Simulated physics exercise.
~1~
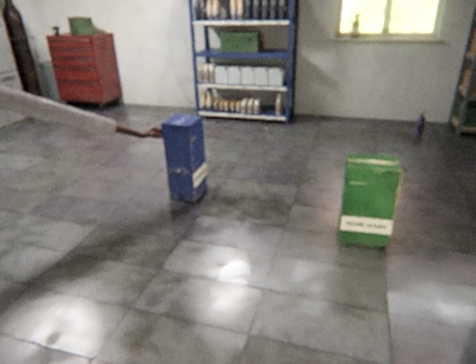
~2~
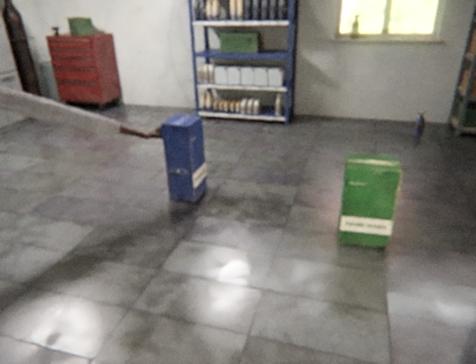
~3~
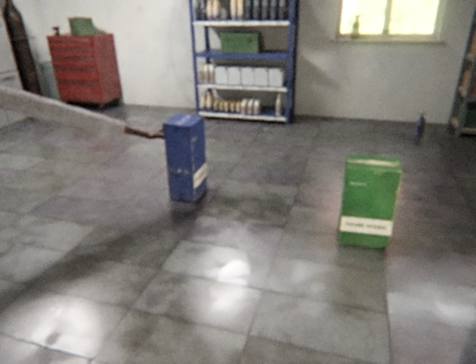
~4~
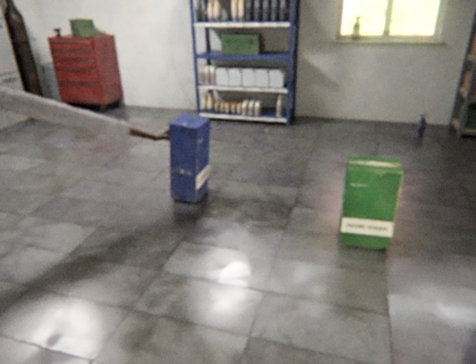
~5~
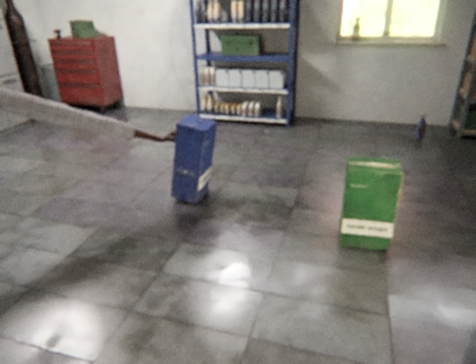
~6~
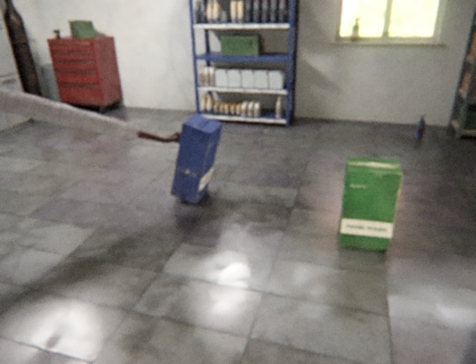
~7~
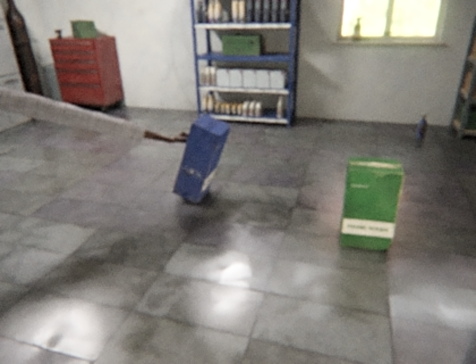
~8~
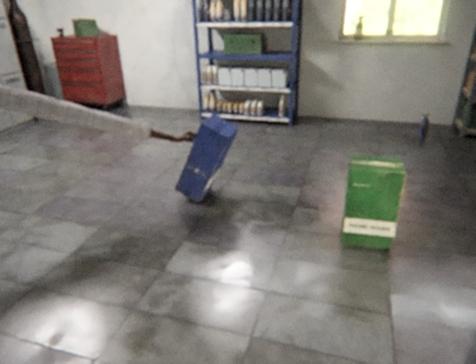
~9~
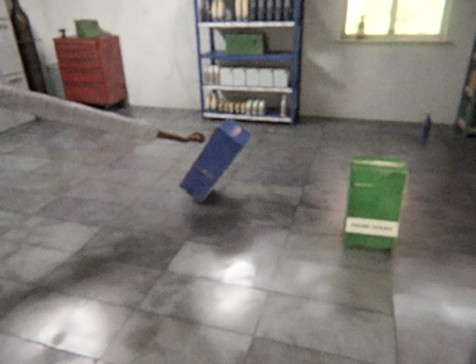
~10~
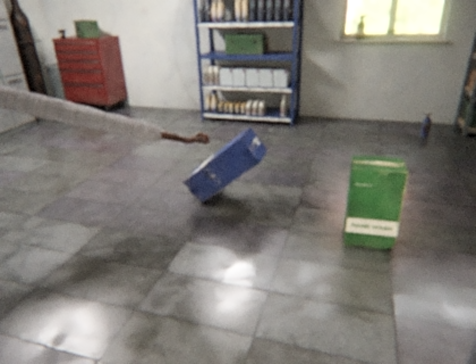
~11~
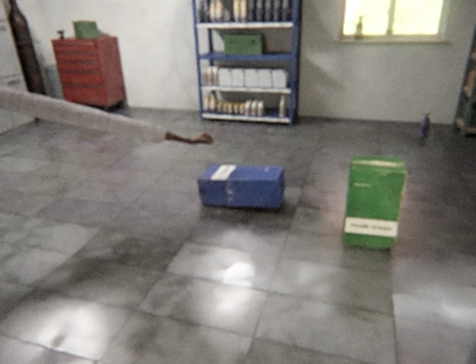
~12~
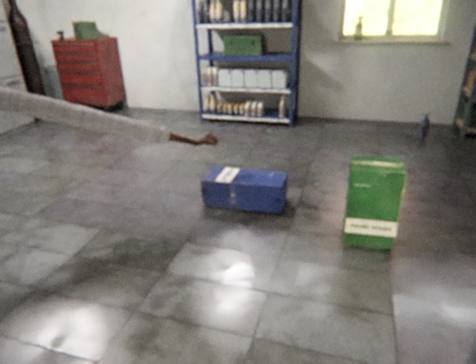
Hand reaching in from the left, tipping an upright blue box onto its side beside a green box that stays standing.
